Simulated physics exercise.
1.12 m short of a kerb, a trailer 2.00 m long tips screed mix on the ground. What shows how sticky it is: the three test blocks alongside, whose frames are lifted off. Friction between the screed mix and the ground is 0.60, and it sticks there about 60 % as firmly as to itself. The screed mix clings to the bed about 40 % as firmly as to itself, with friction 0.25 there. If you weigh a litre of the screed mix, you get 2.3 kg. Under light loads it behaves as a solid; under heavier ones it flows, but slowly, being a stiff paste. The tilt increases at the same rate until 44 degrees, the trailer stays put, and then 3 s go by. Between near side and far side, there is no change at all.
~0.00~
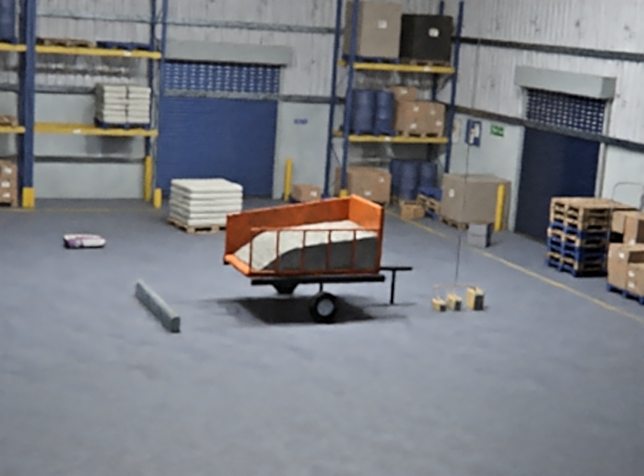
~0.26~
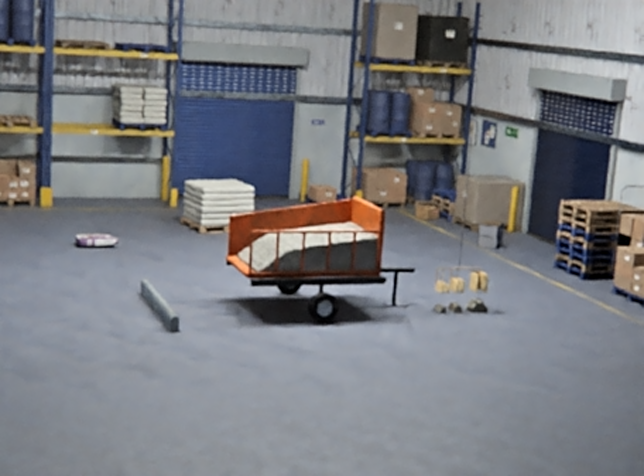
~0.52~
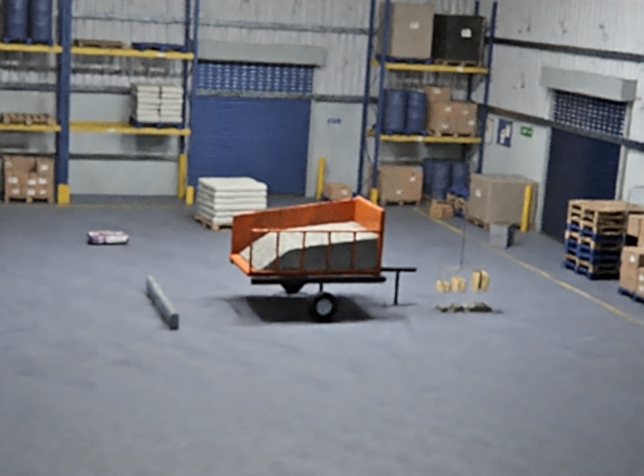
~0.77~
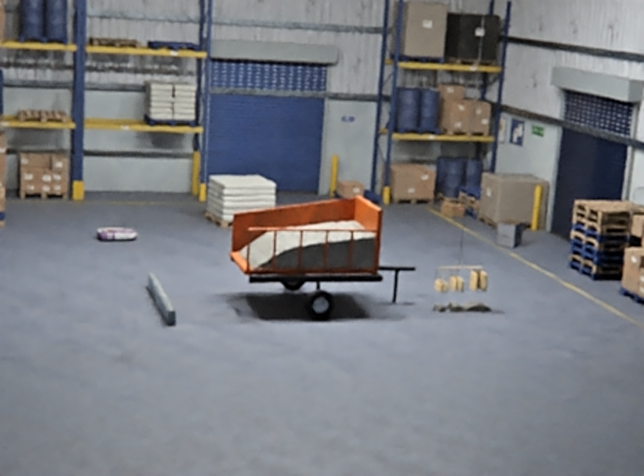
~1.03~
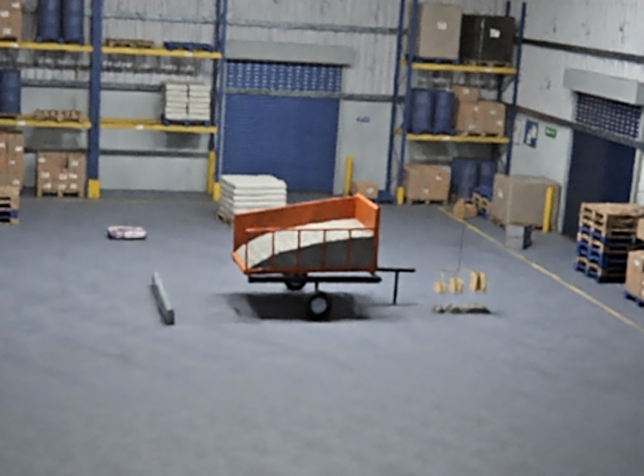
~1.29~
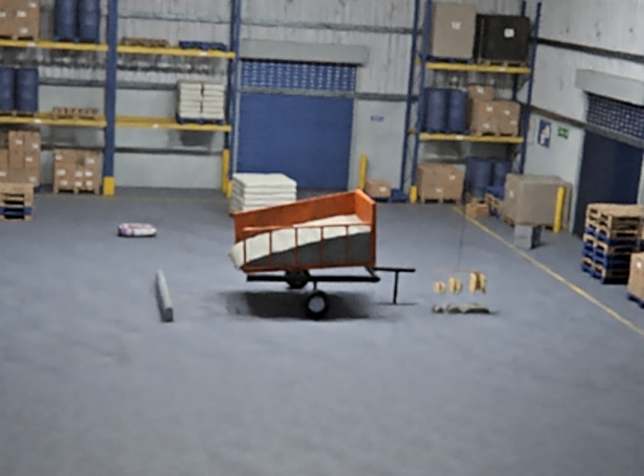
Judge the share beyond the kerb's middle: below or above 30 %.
The share beyond the kerb's middle ends up lower than 30 percent.
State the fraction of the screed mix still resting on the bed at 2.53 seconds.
I'd say close to 70 %.
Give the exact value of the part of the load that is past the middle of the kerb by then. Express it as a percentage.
Close to 18 in a hundred.
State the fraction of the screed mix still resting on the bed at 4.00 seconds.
Near 14 %.
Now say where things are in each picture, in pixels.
In the first frame, top of the high end at (380, 210), tilt 0 degrees; front end of the screed mix at (259, 270); test blocks 11 cm, 17 cm, 26 cm high (left to right).
In the second frame, top of the high end at (381, 213), tilt 0 degrees; front end of the screed mix at (260, 271); test blocks 9.3 cm, 12 cm, 17 cm high (left to right).
In the third frame, top of the high end at (381, 213), tilt 0 degrees; front end of the screed mix at (260, 270); test blocks 8.7 cm, 9.9 cm, 11 cm high (left to right).
In the fourth frame, top of the high end at (378, 212), tilt 0 degrees; front end of the screed mix at (257, 268); test blocks 8.5 cm, 9.6 cm, 11 cm high (left to right).
In the fifth frame, top of the high end at (375, 210), tilt 2 degrees; front end of the screed mix at (250, 268); test blocks 8.5 cm, 9.6 cm, 11 cm high (left to right).
In the sixth frame, top of the high end at (372, 205), tilt 4 degrees; front end of the screed mix at (239, 268); test blocks 8.5 cm, 9.6 cm, 11 cm high (left to right).
By 2.53 s, the tilt is 16 degrees, 68 % is on the bed and 0 % past the kerb's middle.
By 4.00 s, the tilt is 30 degrees, 15 % is on the bed and 7 % past the kerb's middle.
By 5.46 s, the tilt is 44 degrees, none is on the bed and 17 % past the kerb's middle.
By 6.93 s, the tilt is 44 degrees, none is on the bed and 17 % past the kerb's middle.
By 8.63 s, at the end, the tilt is 44 degrees, none is on the bed and 17 % past the kerb's middle.
